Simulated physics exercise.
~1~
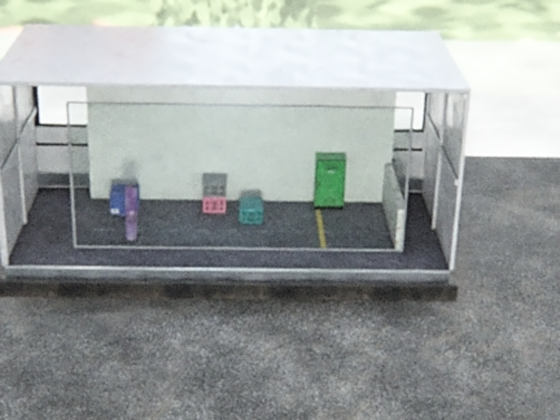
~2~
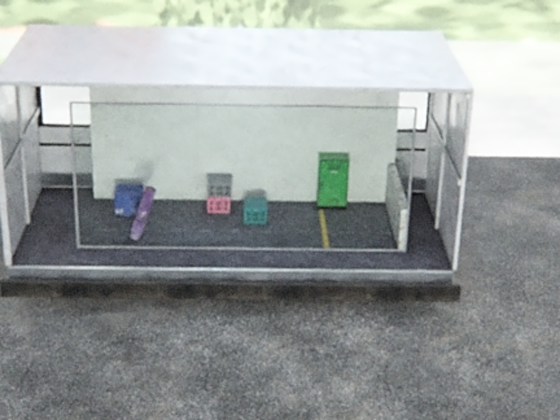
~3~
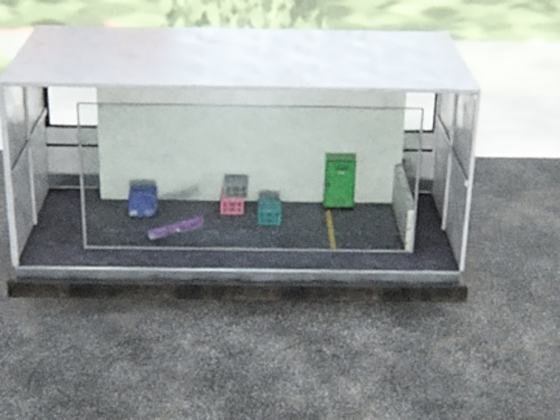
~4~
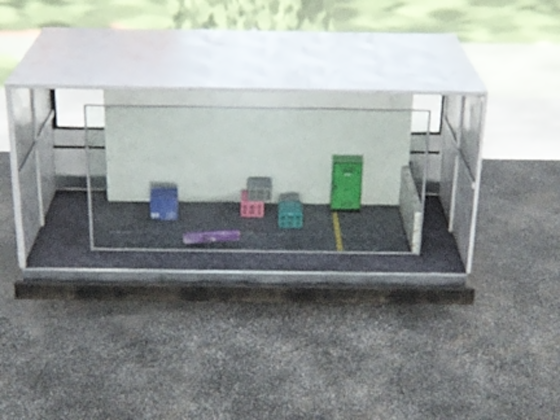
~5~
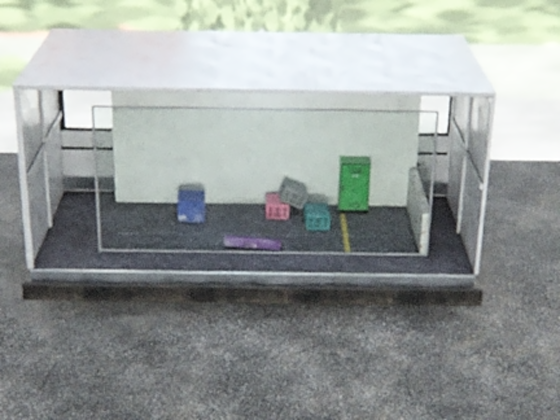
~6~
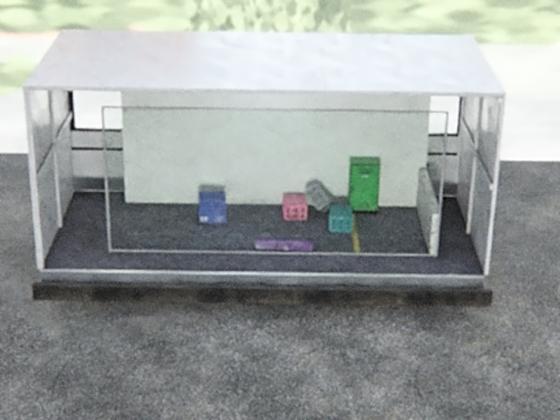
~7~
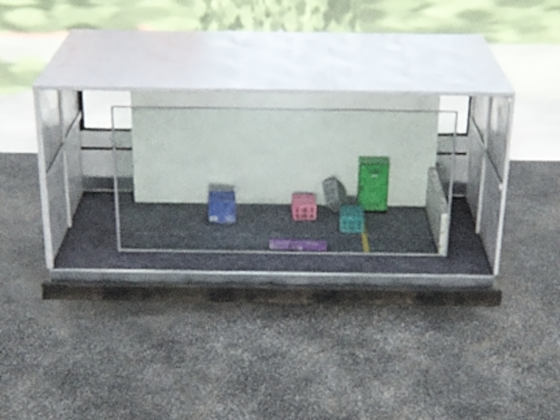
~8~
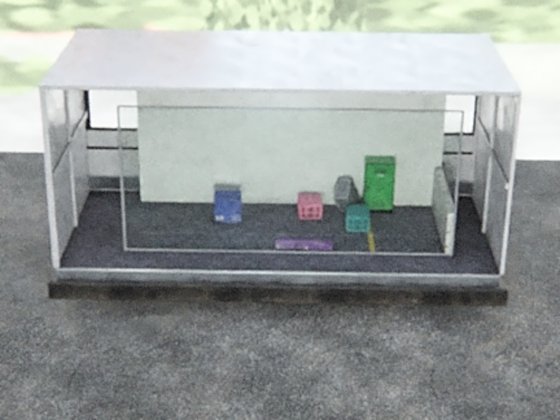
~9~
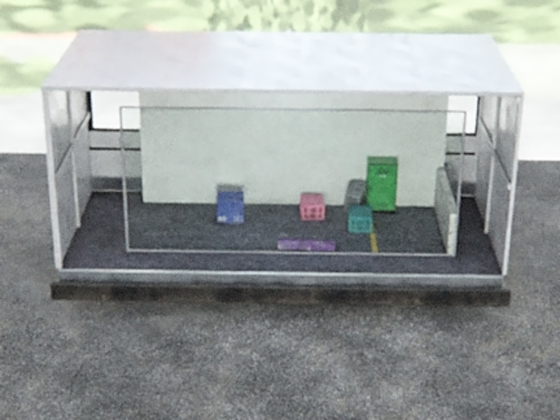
An open-fronted bay slid right in view as a purple roll toppled onto its side, and a grey crate tumbled off a pink one, settling behind a teal crate near the green locker, with the teal crate stopping short of the yellow line.
